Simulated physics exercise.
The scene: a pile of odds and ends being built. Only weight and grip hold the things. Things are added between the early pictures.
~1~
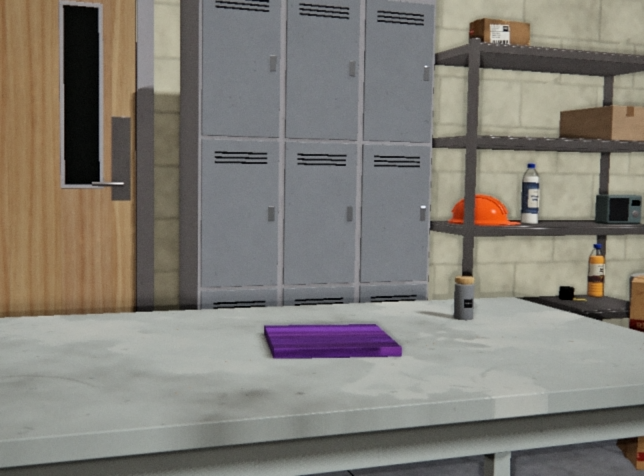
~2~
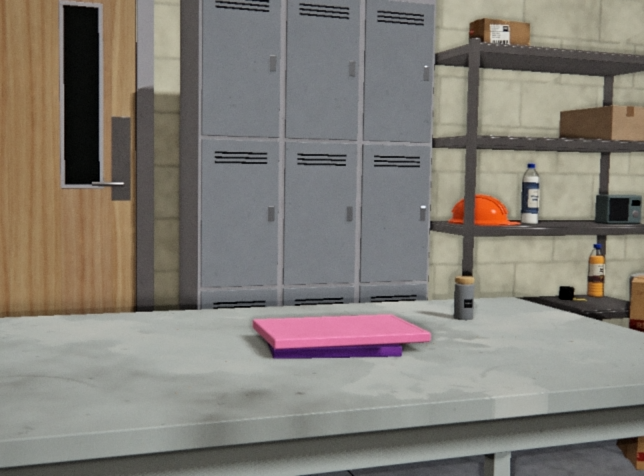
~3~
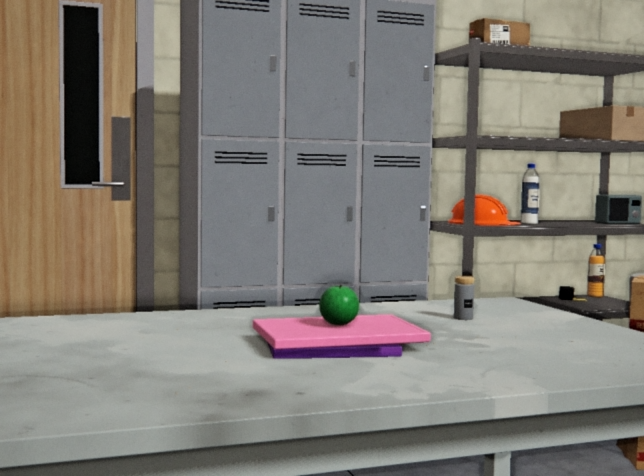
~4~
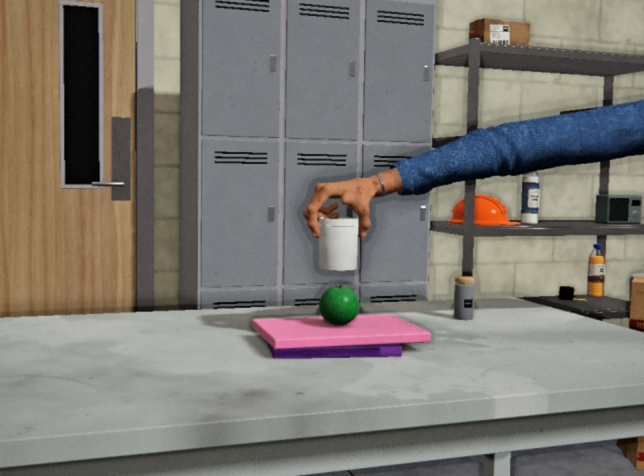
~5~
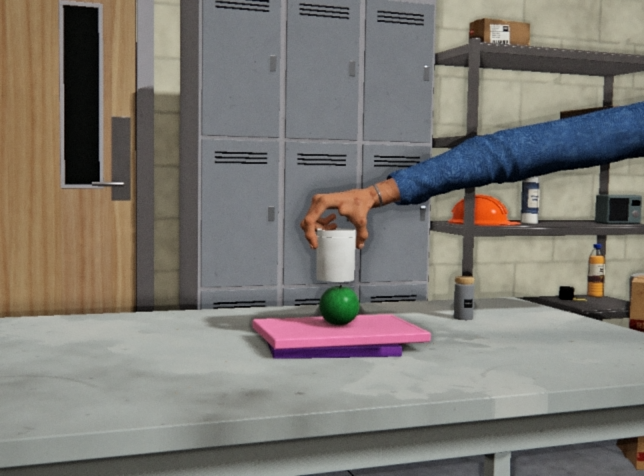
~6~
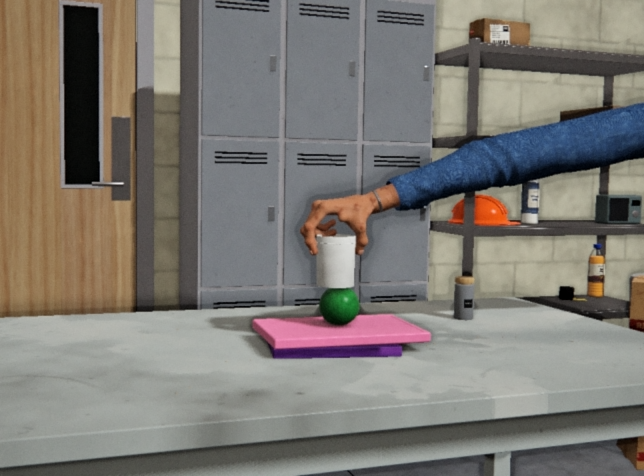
In the video, a pink tray appears on a purple slab on a table, followed by a green apple on the tray, and then a hand reaching from the right lowers a white cup onto the apple.
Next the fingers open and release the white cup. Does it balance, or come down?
Here the pile gives way.
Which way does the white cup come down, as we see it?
It goes to the left.
Then, 0.50 s after the last picture, white cup now fallen.
Then, 1.00 s after the last picture, things are still on the move.
At rest, fallen, white cup; the other 4 in place. Seen from the same camera at the end, white cup near (231, 326). The pile loses its balance.
